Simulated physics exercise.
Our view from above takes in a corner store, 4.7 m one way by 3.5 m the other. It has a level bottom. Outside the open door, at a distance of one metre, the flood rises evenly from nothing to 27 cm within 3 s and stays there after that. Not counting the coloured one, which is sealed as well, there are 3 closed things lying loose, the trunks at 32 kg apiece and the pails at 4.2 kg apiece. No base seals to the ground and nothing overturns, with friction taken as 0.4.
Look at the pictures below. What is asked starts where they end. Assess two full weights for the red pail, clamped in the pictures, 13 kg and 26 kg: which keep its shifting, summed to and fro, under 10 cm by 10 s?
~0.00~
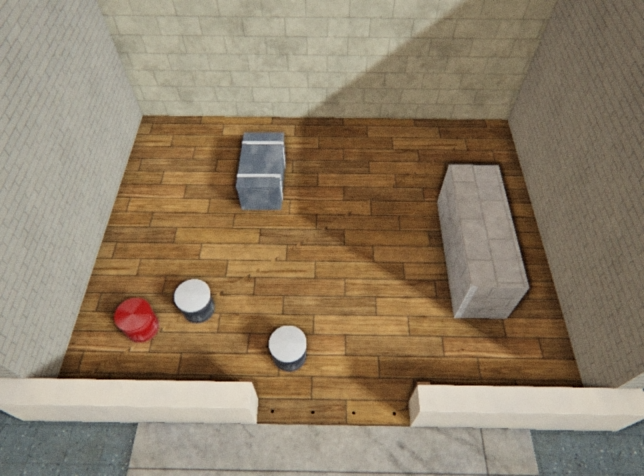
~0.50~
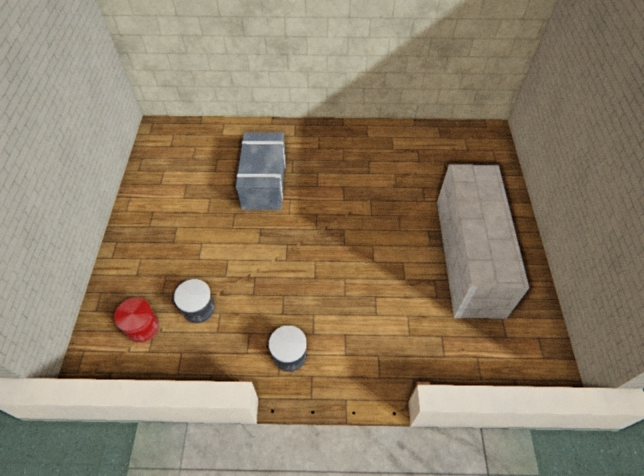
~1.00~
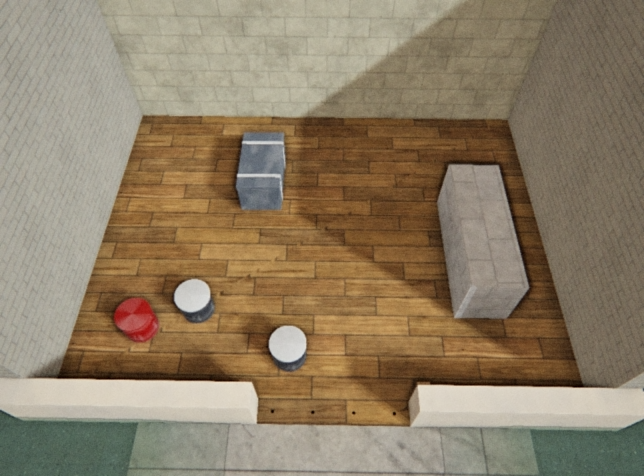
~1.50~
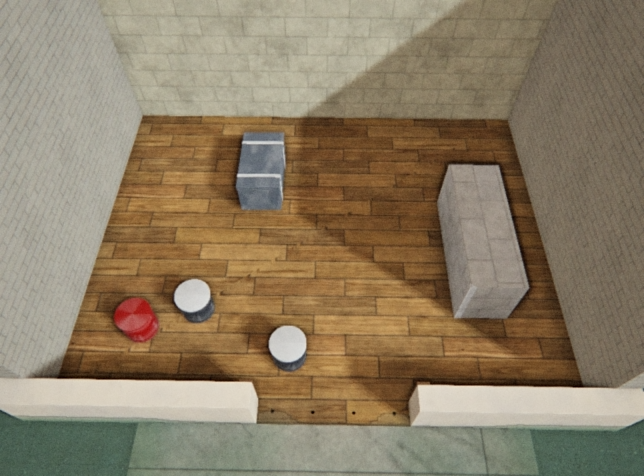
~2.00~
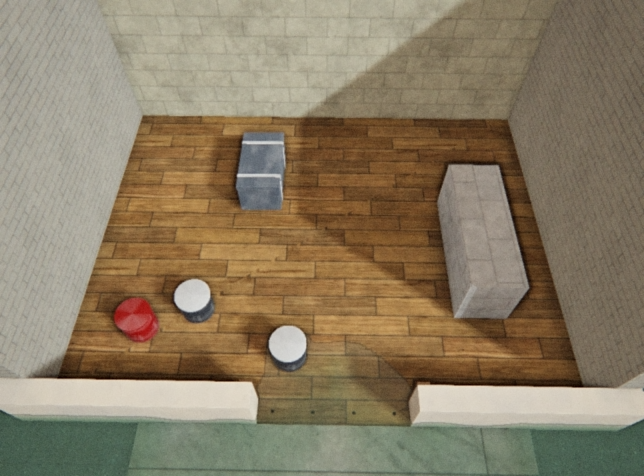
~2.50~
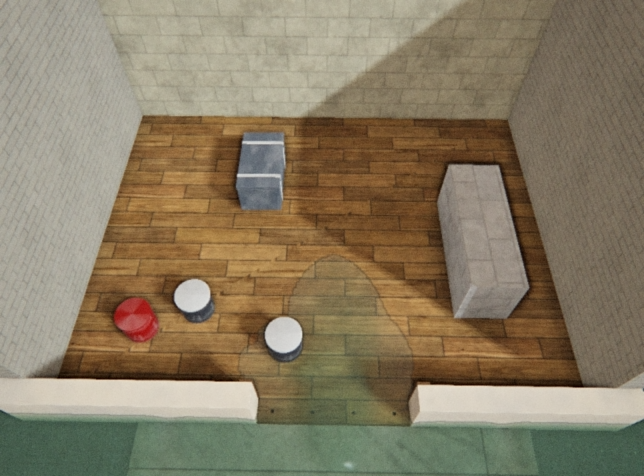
Both masses succeed.
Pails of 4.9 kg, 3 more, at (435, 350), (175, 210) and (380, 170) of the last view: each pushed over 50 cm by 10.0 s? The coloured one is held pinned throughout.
Result, in order - falls shy; exceeds it; exceeds it.
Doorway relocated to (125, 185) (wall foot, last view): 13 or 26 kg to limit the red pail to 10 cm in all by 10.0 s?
Outcome - the lighter pick works.
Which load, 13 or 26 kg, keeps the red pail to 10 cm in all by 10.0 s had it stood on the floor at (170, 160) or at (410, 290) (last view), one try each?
In that order: Only the larger holds; it takes the larger.
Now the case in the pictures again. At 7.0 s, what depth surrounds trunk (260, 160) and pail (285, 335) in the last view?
Around 10 cm and 15 cm.
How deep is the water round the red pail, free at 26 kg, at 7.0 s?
About 2 cm.
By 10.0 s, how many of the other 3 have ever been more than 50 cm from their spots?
The count comes to 2.
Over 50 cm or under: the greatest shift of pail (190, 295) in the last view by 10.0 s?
Result: Limit not reached.
After 3.5 s the red pail would be 0 cm from its start with 13 kg and 0 cm from its start with 26 kg; 0 cm of water round it then.
After 4.5 s the red pail would be 0 cm from its start with 13 kg and 0 cm from its start with 26 kg; 1 cm of water round it then.
After 7.0 s the red pail would be 0 cm from its start with 13 kg and 0 cm from its start with 26 kg; 2 cm of water round it then.
After 10.0 s the red pail would be 0 cm from its start with 13 kg and 0 cm from its start with 26 kg; 8 cm of water round it then.
